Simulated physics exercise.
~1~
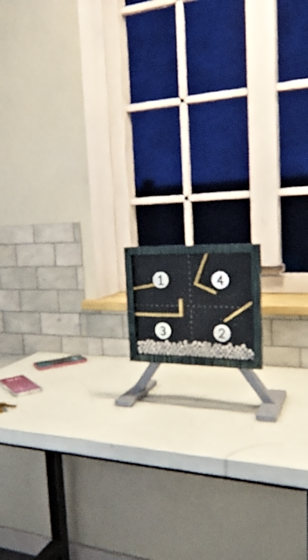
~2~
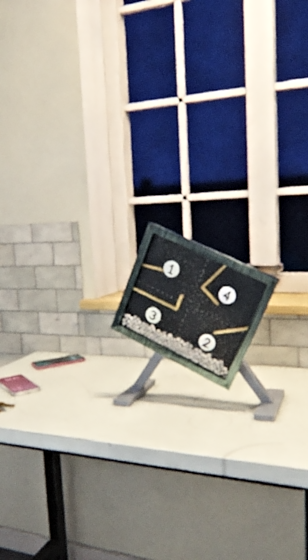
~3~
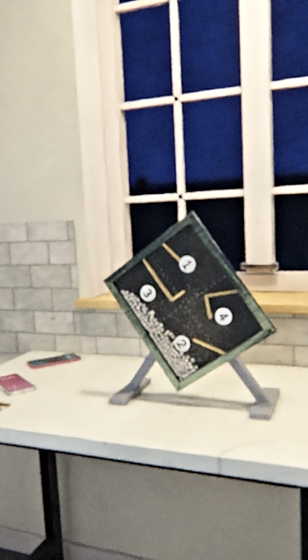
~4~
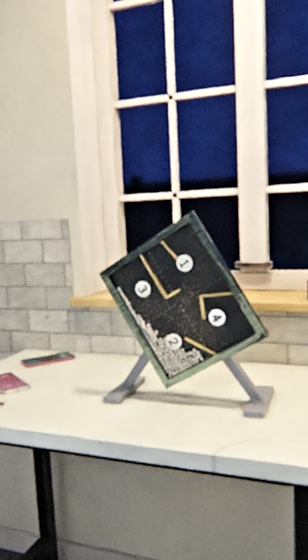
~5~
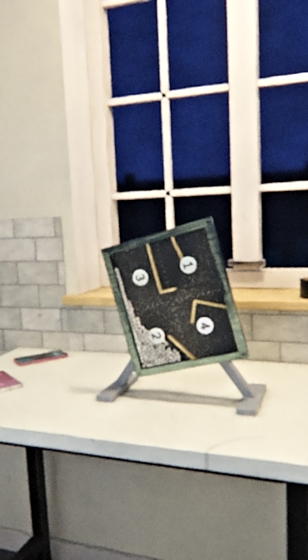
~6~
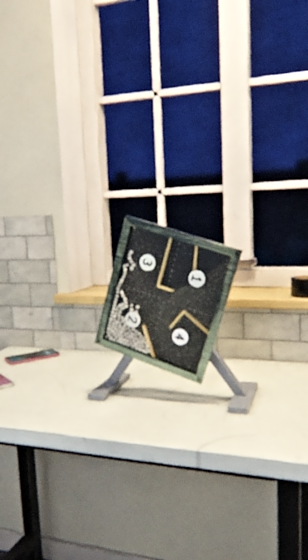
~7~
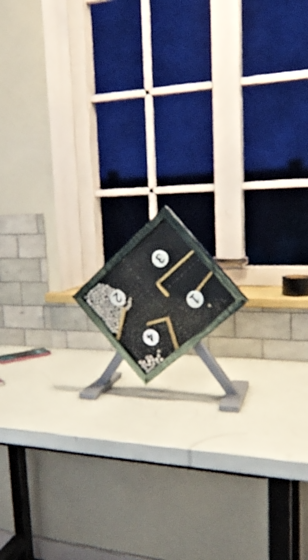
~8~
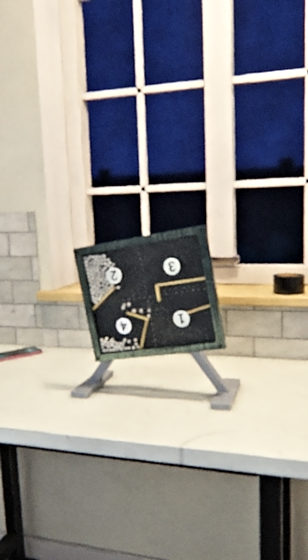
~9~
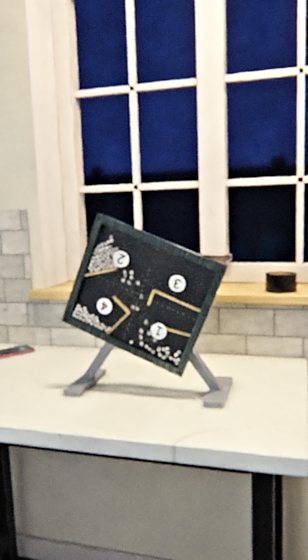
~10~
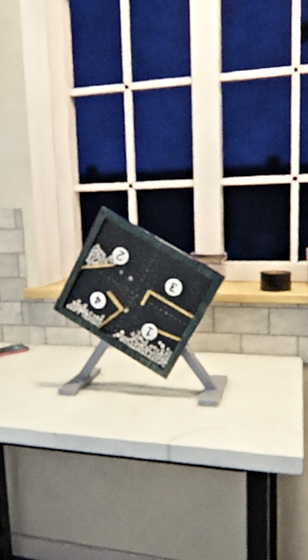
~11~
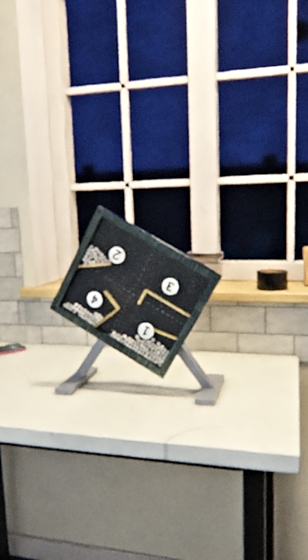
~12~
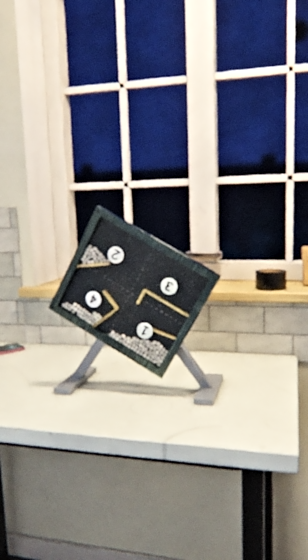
A dark square case turns clockwise on its stand, spilling pale beads into separate piles.
